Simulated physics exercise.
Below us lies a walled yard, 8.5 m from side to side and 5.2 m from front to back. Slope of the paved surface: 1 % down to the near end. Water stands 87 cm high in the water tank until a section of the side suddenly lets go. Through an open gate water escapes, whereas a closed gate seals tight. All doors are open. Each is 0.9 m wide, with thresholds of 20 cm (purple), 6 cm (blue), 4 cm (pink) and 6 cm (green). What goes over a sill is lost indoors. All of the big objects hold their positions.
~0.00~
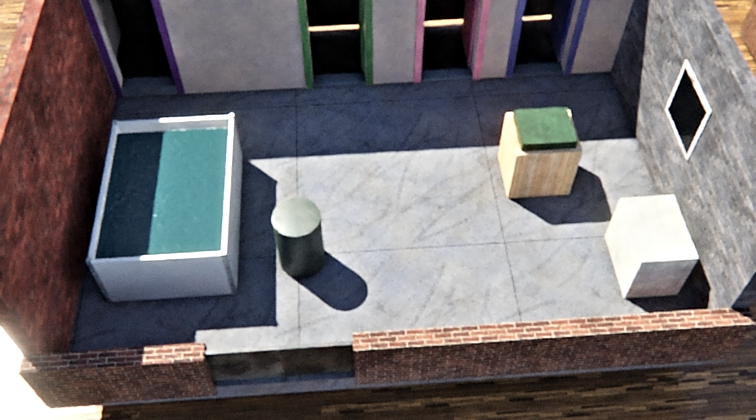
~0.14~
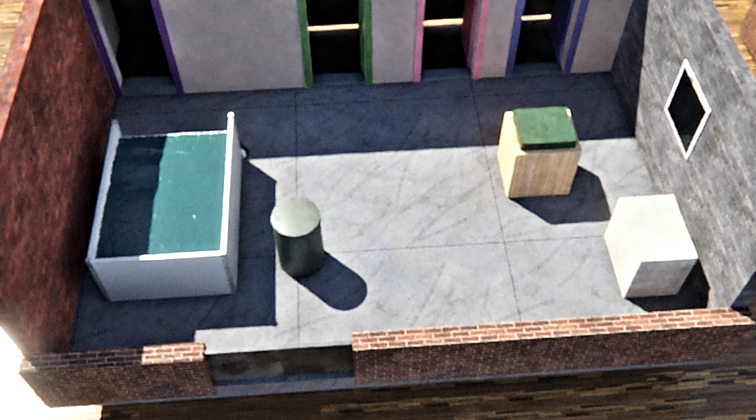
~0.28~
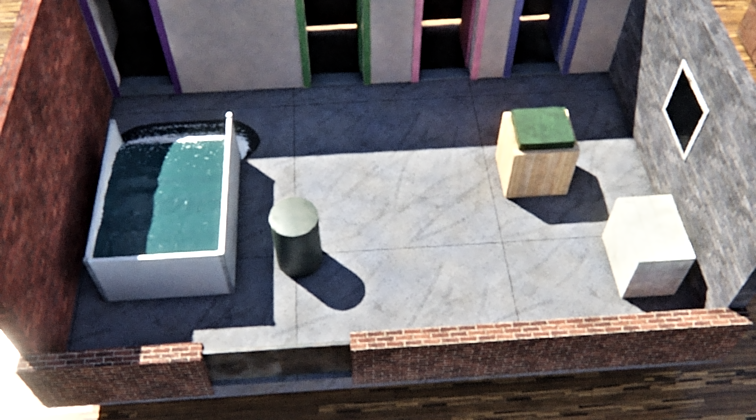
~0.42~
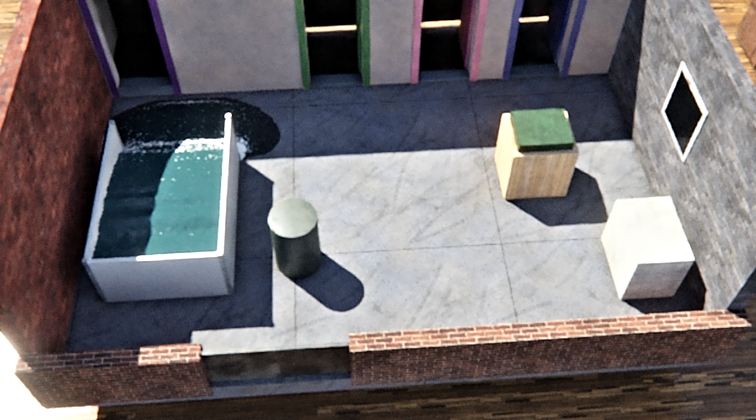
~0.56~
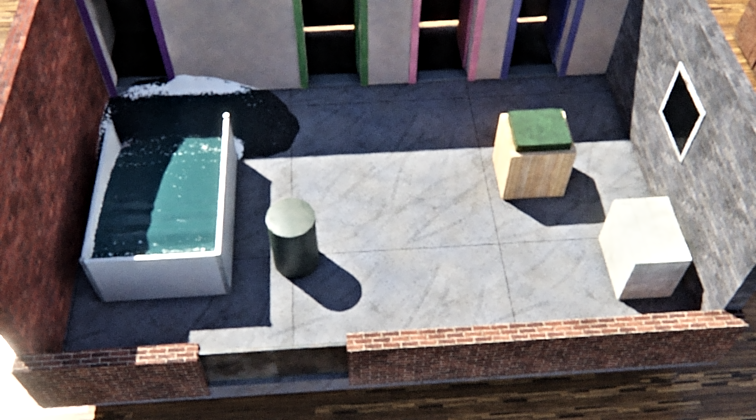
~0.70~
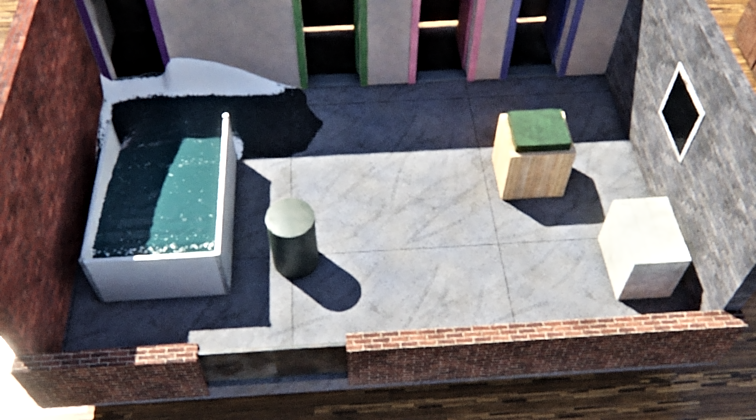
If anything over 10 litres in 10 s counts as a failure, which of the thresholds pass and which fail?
The purple door fails. The blue door fails. The pink door passes. The green door fails.
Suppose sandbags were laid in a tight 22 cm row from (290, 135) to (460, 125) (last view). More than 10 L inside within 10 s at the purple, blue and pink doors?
Then the purple door is too much, the blue door is too much, and the pink door is too much.
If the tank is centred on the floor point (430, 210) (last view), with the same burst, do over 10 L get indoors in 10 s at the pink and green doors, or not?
Pink: Too much; green: Too much.
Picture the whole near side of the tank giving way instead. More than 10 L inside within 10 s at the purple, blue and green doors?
Then purple would come out on the high side, blue on the high side and green on the low side.
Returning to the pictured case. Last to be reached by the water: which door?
Answer: The blue door.
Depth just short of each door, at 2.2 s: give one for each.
You'd get purple at 48 cm, blue at 1 cm, pink at 6 cm, and green at 13 cm.
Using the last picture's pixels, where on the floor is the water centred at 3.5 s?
At about (264, 165).
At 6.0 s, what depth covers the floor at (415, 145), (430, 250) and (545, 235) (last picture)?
Reading - approx. 4 / 2 / 6 cm.
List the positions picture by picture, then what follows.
The first picture shows the water tank at (167, 187) is whole and still, 87 cm deep.
In the second picture, water pours out on the water tank's far side and has run 0.9 m, to (245, 155); typically 7 cm deep outside, 87 cm at the water tank's back.
In the third picture, water pours out on the water tank's far side and has run 1.2 m, to (252, 135); typically 13 cm deep outside, 87 cm at the water tank's back.
In the fourth picture, the front is at (273, 130), 1.5 m from the gap on the water tank's far side; 3.0 m2 of floor is under water; 87 cm left at the back of the water tank.
In the fifth picture, the front is at (261, 91), 2.0 m from the gap on the water tank's far side; 4.2 m2 of floor is under water; 81 cm left at the back of the water tank.
In the sixth picture, the front is at (292, 90), 2.3 m from the gap on the water tank's far side; 4.8 m2 of floor is under water; 73 cm left at the back of the water tank.
After 1.4 s water covers 15 % of the floor and is deepest (56 cm) near (163, 106); purple door 55 cm at the sill, 131 L in, blue door not reached, pink door not reached, green door 12 cm at the sill, 1 L in.
After 2.2 s water covers 30 % of the floor and is deepest (47 cm) near (185, 97); purple door 48 cm at the sill, 325 L in, blue door not reached, pink door 6 cm at the sill, 0 L in, green door 13 cm at the sill, 14 L in.
After 3.5 s water covers 60 % of the floor and is deepest (40 cm) near (57, 380); purple door 27 cm at the sill, 454 L in, blue door 4 cm at the sill, 0 L in, pink door 5 cm at the sill, 2 L in, green door 10 cm at the sill, 36 L in.
After 6.0 s water covers 90 % of the floor and is deepest (24 cm) near (699, 338); purple door 10 cm at the sill, 466 L in, blue door 9 cm at the sill, 5 L in, pink door 4 cm at the sill, 3 L in, green door 6 cm at the sill, 47 L in.
After 10.0 s water covers 95 % of the floor and is deepest (14 cm) near (648, 230); purple door 10 cm at the sill, 466 L in, blue door 6 cm at the sill, 28 L in, pink door 6 cm at the sill, 4 L in, green door 4 cm at the sill, 48 L in.
